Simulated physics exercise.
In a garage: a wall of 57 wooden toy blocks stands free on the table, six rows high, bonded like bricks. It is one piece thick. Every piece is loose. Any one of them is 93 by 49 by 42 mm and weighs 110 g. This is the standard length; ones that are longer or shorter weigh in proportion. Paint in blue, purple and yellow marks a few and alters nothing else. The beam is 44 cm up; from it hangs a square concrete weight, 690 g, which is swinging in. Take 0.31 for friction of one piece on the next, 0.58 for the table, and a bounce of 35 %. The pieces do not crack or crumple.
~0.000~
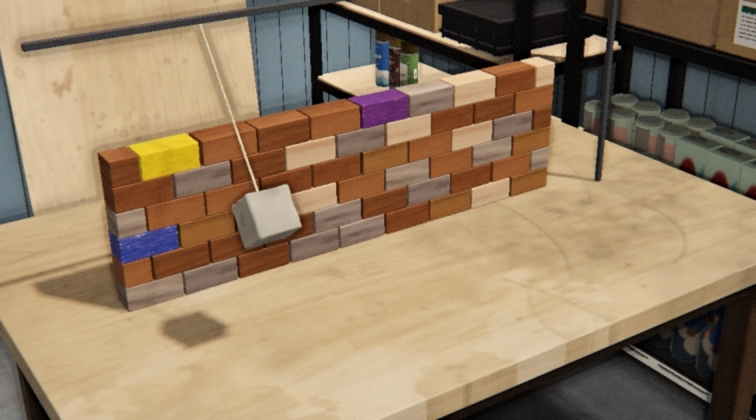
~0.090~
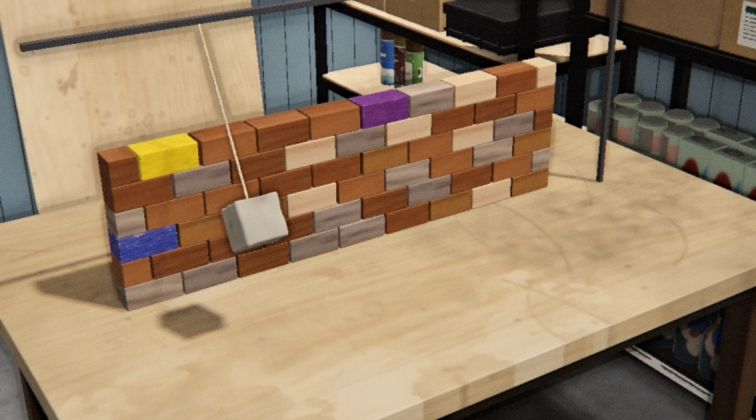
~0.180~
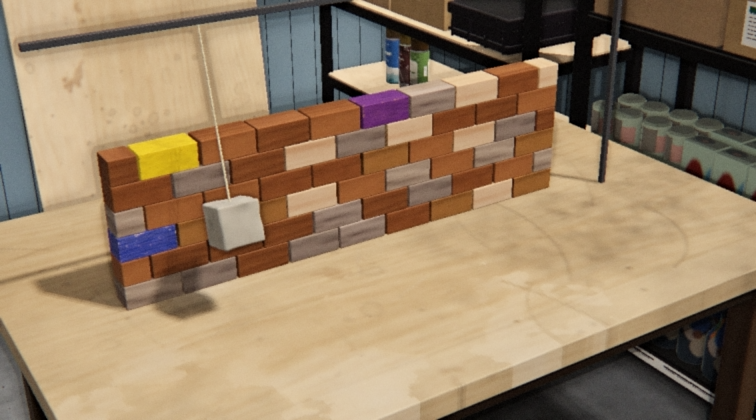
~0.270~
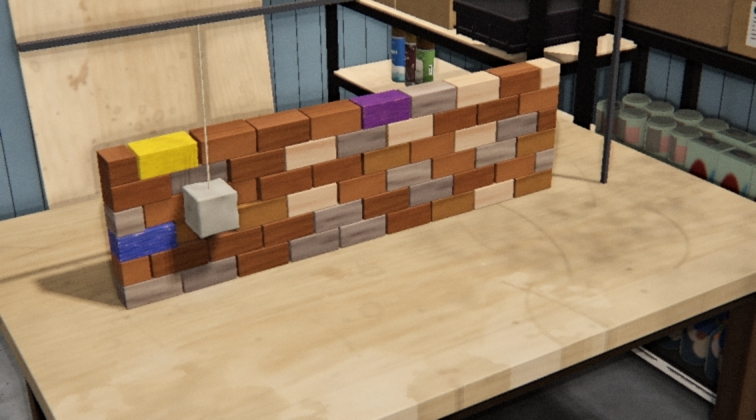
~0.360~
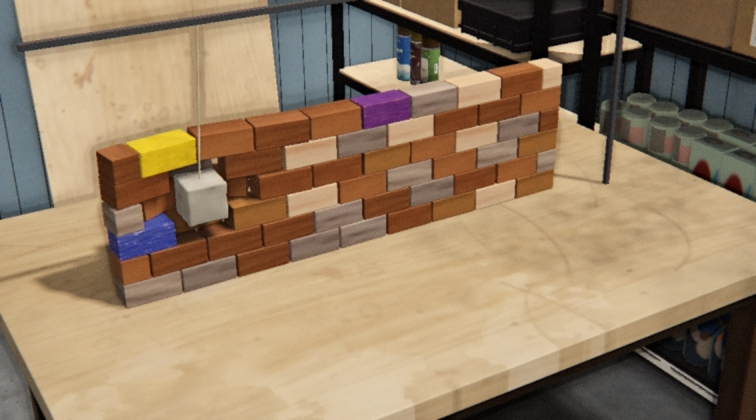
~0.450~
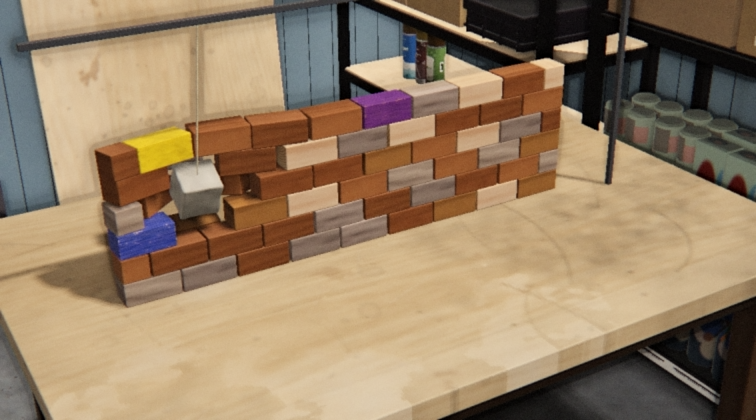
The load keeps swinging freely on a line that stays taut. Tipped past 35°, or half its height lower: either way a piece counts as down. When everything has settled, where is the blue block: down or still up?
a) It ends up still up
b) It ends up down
a.
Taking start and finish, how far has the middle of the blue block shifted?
Roughly 0 cm.
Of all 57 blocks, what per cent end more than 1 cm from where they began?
It is 20 per cent.
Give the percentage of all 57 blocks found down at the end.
Estimate: About 20% of them.
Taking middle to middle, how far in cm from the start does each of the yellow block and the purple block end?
Yellow 28, purple 0.
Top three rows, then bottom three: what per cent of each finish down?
Top share 30 per cent; bottom share 0 per cent.
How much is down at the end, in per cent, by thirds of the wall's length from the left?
I'd put it at 50 % left, 0 % middle and 0 % right.
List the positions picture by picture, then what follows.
In the first picture (each place is the centre of the face we see best; the camera moves round a little), weight (263, 214) line 36° before plumb; blue block (150, 245); purple block (386, 113); yellow block (171, 162); all as stacked.
Weight (252, 221) line 29° before plumb; blue block (149, 244), in the second picture.
Weight (232, 228) line 14° before plumb; blue block (148, 244), in the third picture.
Weight (209, 218) line 2° past plumb; blue block (148, 243); yellow block (169, 161) tilted 4°; 6 have shifted, in the fourth picture.
Weight (199, 208) line 10° past plumb; blue block (148, 242); yellow block (169, 158) moved 9 mm; 8 have shifted, in the fifth picture.
Weight (192, 206) line 14° past plumb; blue block (148, 242); yellow block (166, 153) tilted 4°; purple block (389, 113); 1 of the 57 blocks down, 10 disturbed in all, in the sixth picture.
By 0.54 s, line 15° past plumb; 3 of the 57 blocks down; blue block unmoved; yellow block tilted 14°.
By 0.68 s, line 8° past plumb; 9 of the 57 blocks down; blue block unmoved; yellow block tilted 52°, 35 mm lower.
By 0.80 s, line 2° before plumb; 10 of the 57 blocks down; blue block unmoved; yellow block on its side.
By 1.02 s, line 15° before plumb; 10 of the 57 blocks down; blue block unmoved; yellow block on its side.
When it is over (1.6 s), line 15° past plumb; 10 of the 57 blocks down; blue block unmoved; yellow block on its side; purple block unmoved. In pixels of the last frame, middles, blue block near (143, 236), yellow block near (116, 233).
